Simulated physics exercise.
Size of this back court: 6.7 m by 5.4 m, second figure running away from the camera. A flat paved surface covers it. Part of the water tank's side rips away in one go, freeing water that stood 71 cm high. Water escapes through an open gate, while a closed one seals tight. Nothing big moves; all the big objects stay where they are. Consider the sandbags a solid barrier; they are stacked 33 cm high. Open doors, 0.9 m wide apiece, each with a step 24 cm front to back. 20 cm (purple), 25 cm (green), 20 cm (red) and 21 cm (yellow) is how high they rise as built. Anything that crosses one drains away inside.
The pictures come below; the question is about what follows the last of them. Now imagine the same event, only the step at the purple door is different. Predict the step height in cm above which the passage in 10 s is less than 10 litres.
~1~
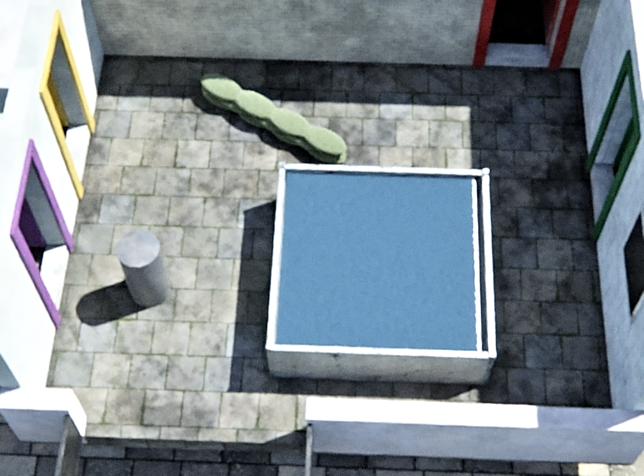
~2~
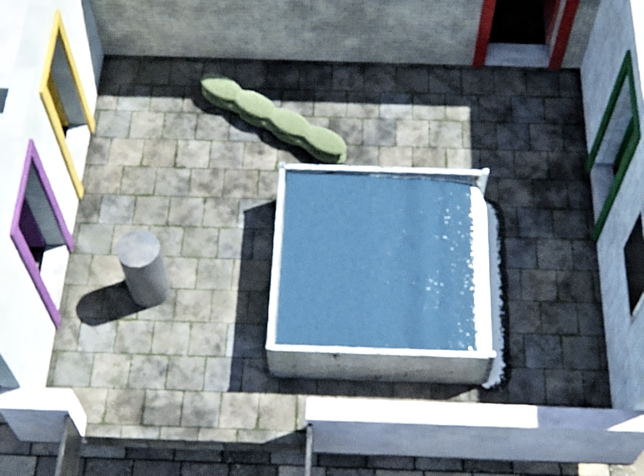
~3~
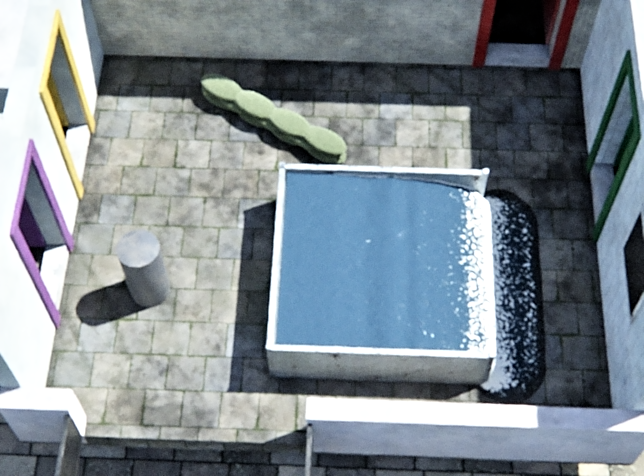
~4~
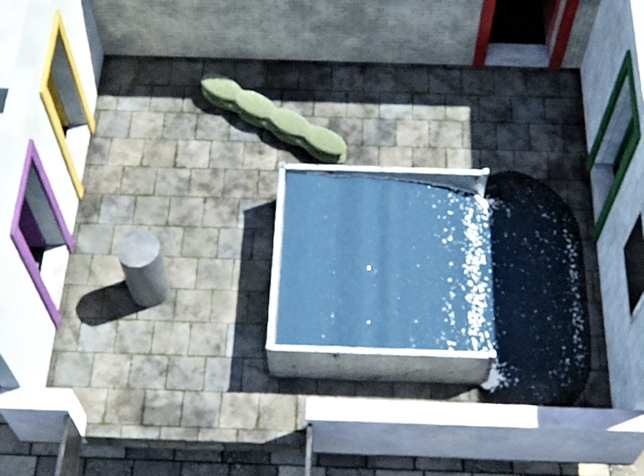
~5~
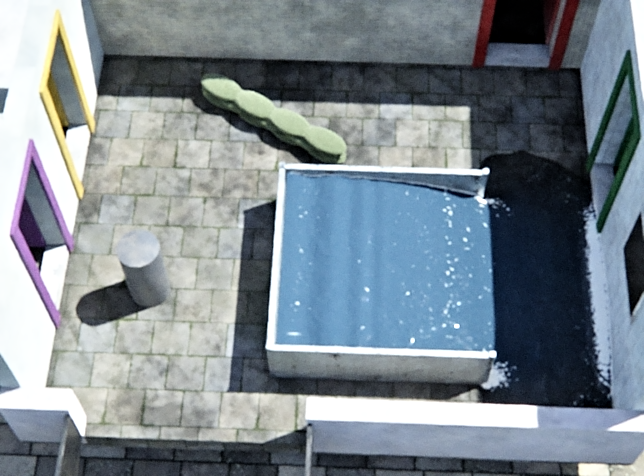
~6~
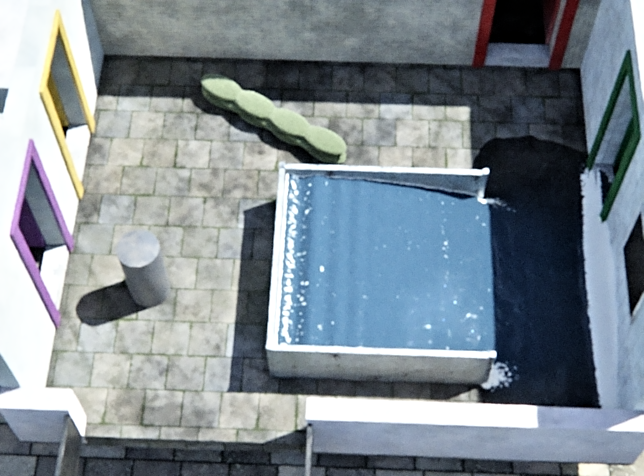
About 9 cm of height.
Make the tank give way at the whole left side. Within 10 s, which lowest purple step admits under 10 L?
Estimate: Near 30 cm.
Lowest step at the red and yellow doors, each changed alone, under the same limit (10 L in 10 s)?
Some 33 cm for red, some 8.0 cm for yellow.
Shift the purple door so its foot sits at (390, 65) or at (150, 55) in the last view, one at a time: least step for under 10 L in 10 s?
About 12.5 cm, then about 13.0 cm.
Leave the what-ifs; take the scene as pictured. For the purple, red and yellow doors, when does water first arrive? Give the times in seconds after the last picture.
Purple = 3.2 s, red = 1.0 s, yellow = 4.0 s.
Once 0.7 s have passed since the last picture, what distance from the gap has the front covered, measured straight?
The front is some 3.8 m out.
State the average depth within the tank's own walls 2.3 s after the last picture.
Mean depth: Approx. 20 cm.
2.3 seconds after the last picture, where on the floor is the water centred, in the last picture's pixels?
The balance point sits at roughly (477, 276).
Then, 0.7 s after the last picture water covers 20 % of the floor, deepest (60 cm) near (613, 436); it has not reached the purple door.
Then, 2.3 s after the last picture water covers 50 % of the floor, deepest (40 cm) near (580, 77); it has not reached the purple door.
Then, 9.3 s after the last picture water covers 95 % of the floor, deepest (16 cm) near (463, 95); 9 cm at the purple door, 0 litres in over its 20 cm step.
At the purple door as built, the water peaked near 12 cm, 7.1 s after the last picture.
Run again over the same 10 s with other heights there, 18 litres in over 8 cm, 2 litres over 11 cm. The limit of 10 litres is kept from about 9 cm up.
